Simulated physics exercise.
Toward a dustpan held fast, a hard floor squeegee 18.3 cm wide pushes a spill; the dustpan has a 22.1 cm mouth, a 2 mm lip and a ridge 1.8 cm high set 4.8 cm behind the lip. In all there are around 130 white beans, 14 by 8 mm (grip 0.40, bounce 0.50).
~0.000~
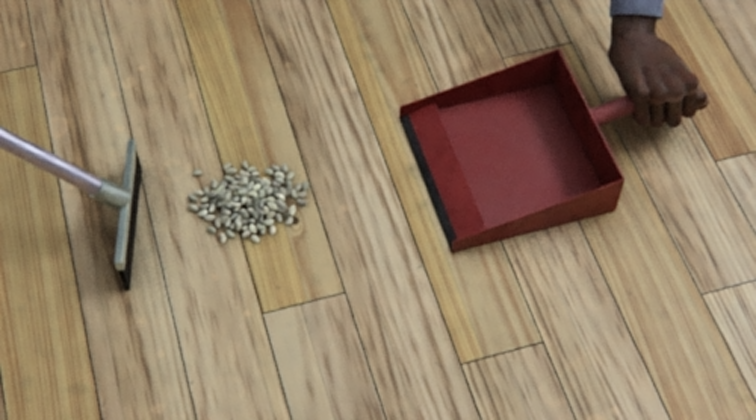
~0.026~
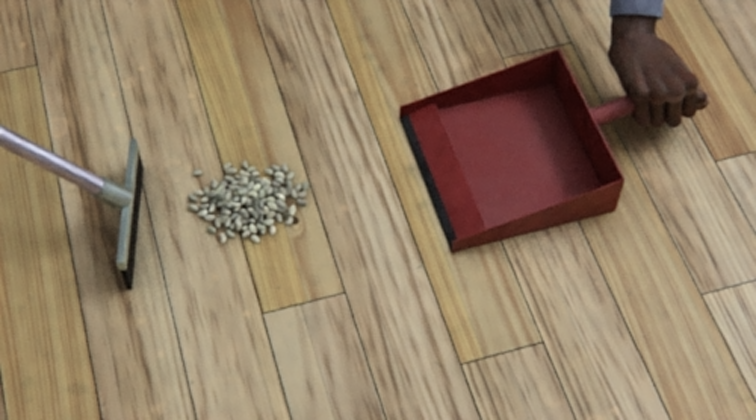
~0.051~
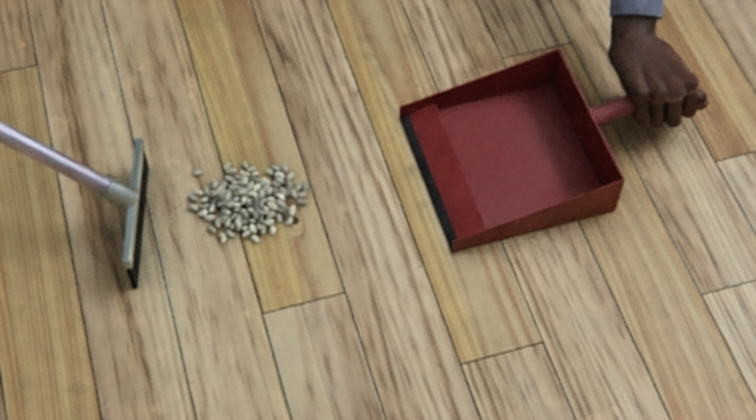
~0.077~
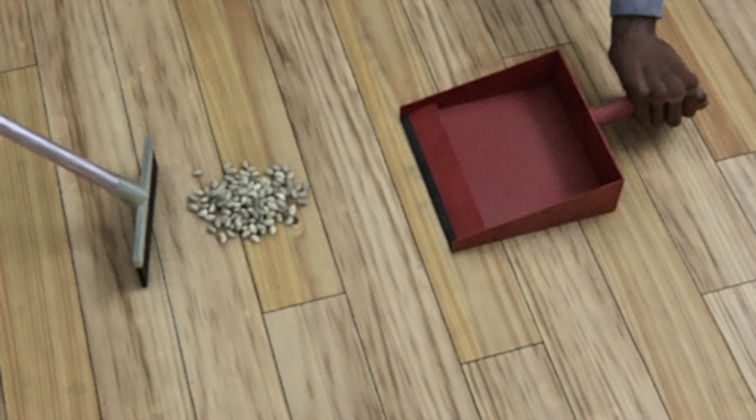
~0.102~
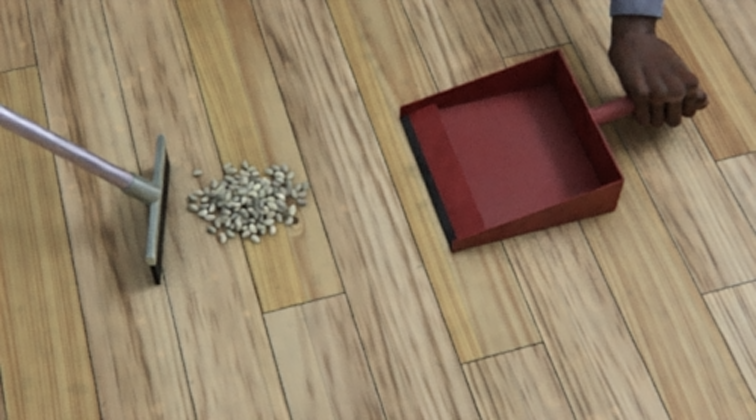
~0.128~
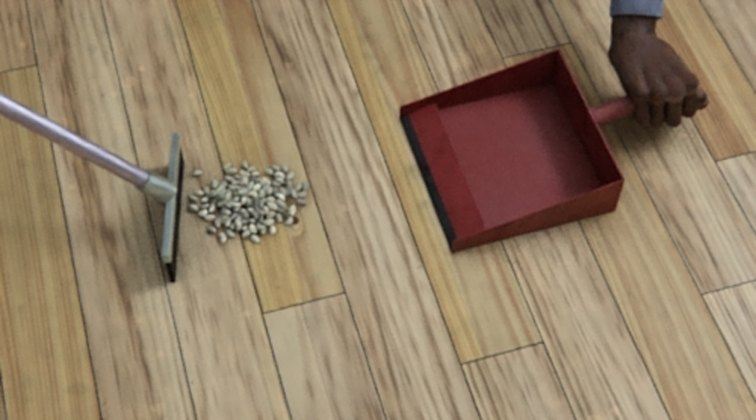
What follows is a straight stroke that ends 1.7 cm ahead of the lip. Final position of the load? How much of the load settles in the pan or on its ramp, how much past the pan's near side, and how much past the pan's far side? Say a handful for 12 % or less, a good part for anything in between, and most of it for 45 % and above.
I would say pan: A good part; near side: A handful; far side: A handful.
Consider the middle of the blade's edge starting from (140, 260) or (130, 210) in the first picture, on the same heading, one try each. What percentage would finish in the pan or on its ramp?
Around 20 percent, then around 15 percent.
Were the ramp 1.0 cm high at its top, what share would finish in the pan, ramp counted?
Around 25 per cent.
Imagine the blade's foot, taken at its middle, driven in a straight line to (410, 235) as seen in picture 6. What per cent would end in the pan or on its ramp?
I'd expect around 20 per cent.
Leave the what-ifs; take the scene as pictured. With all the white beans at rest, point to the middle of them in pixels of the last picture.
Centre at rest, approx.: (421, 187) px.
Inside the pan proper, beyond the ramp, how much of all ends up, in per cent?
Around 0 in a hundred.
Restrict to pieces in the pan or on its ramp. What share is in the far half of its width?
Estimate: Close to 60 %.
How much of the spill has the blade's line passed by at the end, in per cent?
Roughly 5 percent of it.
After 0.33 s, middle of the blade 18 cm from the lip; 0 % over the lip, far side 0 %, near side 0 %.
After 0.46 s, middle of the blade 8 cm from the lip; 0 % over the lip, far side 5 %, near side 5 %.
After 0.72 s, middle of the blade 4 cm from the lip; 20 % over the lip, far side 5 %, near side 10 %.
By 2.7 s all is still; pan 20 %, near side 10 %, far side 5 %, in front of the lip or behind the blade 65 %.
